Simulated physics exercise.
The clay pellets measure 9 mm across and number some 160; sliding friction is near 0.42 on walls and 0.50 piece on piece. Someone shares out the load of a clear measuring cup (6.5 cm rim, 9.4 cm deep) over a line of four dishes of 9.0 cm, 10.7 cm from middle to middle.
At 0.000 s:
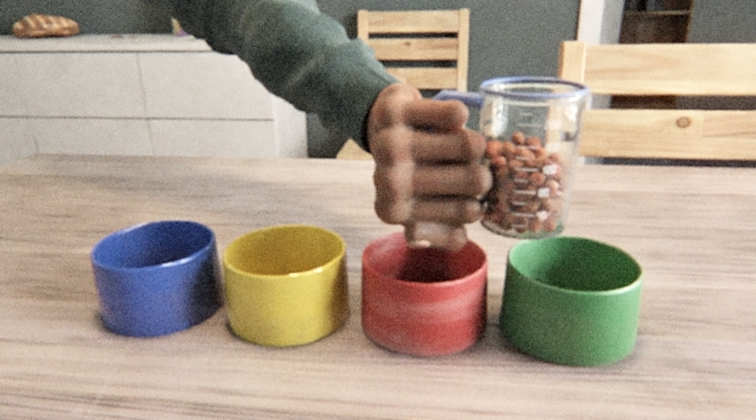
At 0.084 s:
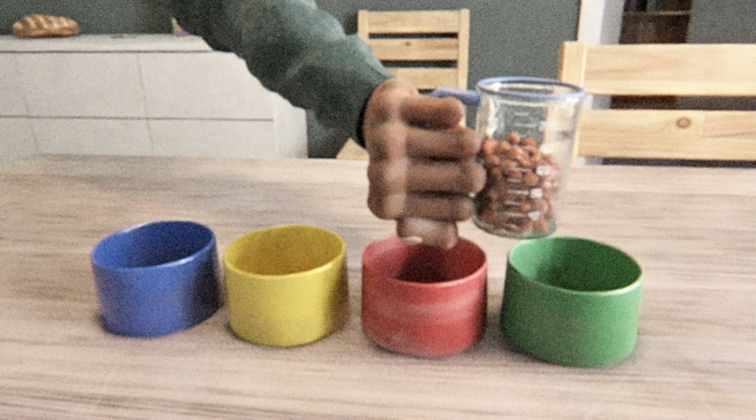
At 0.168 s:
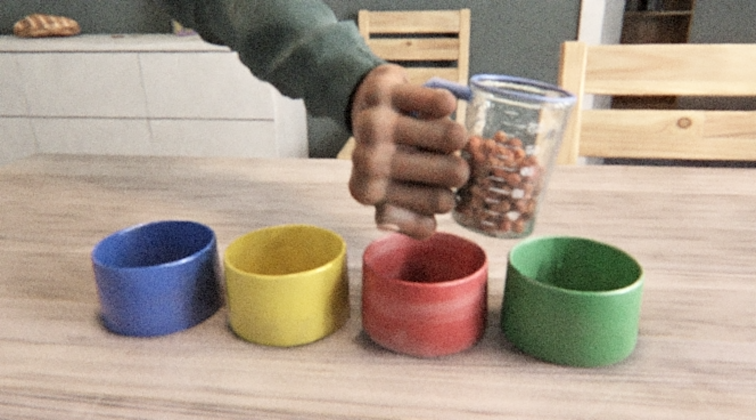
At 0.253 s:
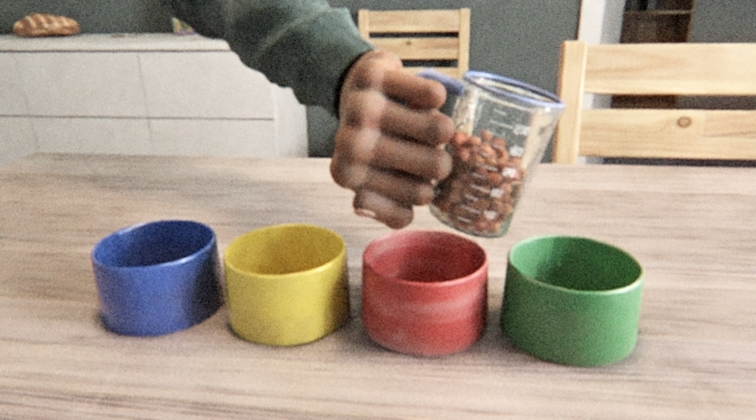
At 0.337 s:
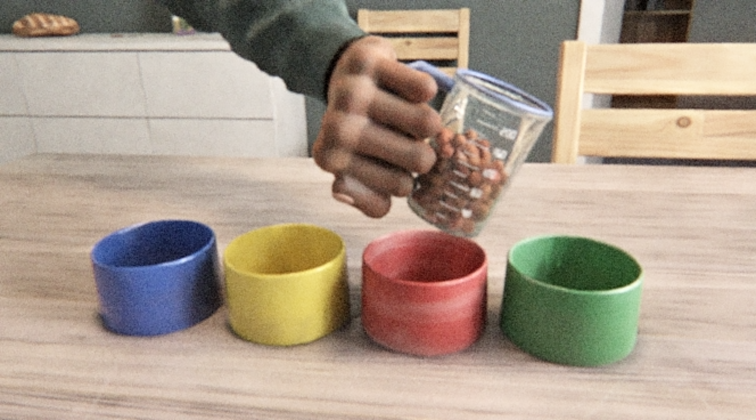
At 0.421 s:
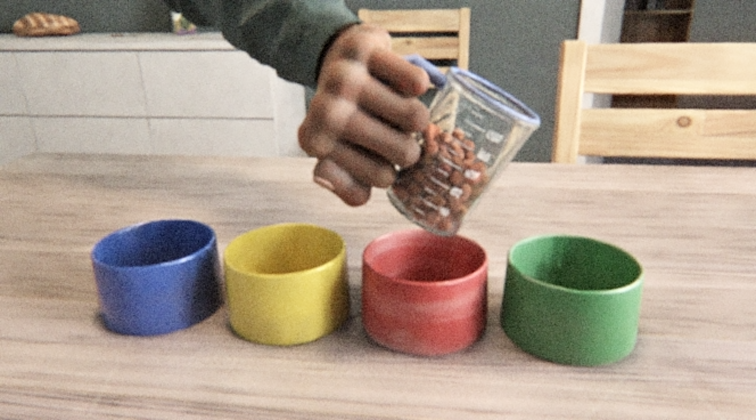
At a wooden table, a hand moves a clear measuring cup of brown pellets leftward, tilting it rightward above four colourful dishes.
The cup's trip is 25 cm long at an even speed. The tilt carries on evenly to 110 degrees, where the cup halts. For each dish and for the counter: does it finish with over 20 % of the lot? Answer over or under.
Red dish: Under; blue dish: Under; green dish: Under; yellow dish: Over; on the counter: Under.
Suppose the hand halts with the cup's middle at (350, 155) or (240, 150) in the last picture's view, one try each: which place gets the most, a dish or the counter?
The winner: Red; yellow.
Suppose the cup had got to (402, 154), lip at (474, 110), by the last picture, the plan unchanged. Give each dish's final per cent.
Red 0, blue 0, green 0, yellow 100.
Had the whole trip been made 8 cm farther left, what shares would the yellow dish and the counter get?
In that case yellow 10; counter 20.
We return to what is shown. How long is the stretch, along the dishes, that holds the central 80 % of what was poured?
Some 6 cm.
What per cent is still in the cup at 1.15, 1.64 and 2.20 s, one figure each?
About 100, 65, 15.
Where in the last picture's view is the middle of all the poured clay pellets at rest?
At about (288, 290).
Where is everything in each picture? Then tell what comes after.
Cup at (527, 158), tilt 0 degrees, lip at (585, 88), moved 0.0 cm; middle of the pieces at (519, 176); green dish at (573, 262); red dish at (424, 255); yellow dish at (285, 249); blue dish at (155, 243), in the first picture.
Cup at (522, 158), tilt 2 degrees, lip at (582, 90), moved 0.4 cm; middle of the pieces at (512, 176), in the second picture.
Cup at (507, 157), tilt 9 degrees, lip at (573, 97), moved 1.4 cm; middle of the pieces at (496, 175), in the third picture.
Cup at (490, 157), tilt 16 degrees, lip at (562, 104), moved 2.5 cm; middle of the pieces at (477, 173), in the fourth picture.
Cup at (473, 156), tilt 22 degrees, lip at (549, 112), moved 3.6 cm; middle of the pieces at (458, 171), in the fifth picture.
Cup at (457, 155), tilt 29 degrees, lip at (537, 120), moved 4.7 cm; middle of the pieces at (441, 168); green dish at (574, 261); red dish at (425, 254); yellow dish at (285, 248); blue dish at (155, 242). The cup turns about 80 degrees a second and travels 13 cm a second, in the sixth picture.
After 1.15 s, tilt 88 degrees; cup holds 100 %.
After 1.64 s, tilt 110 degrees; cup holds 65 %, yellow 25 %.
After 2.20 s, tilt 110 degrees; cup holds 15 %, red 5 %, yellow 80 %.
In the end, at 3.1 s, red 5 %, blue 0 %, green 0 %, yellow 90 %, counter 5 %.
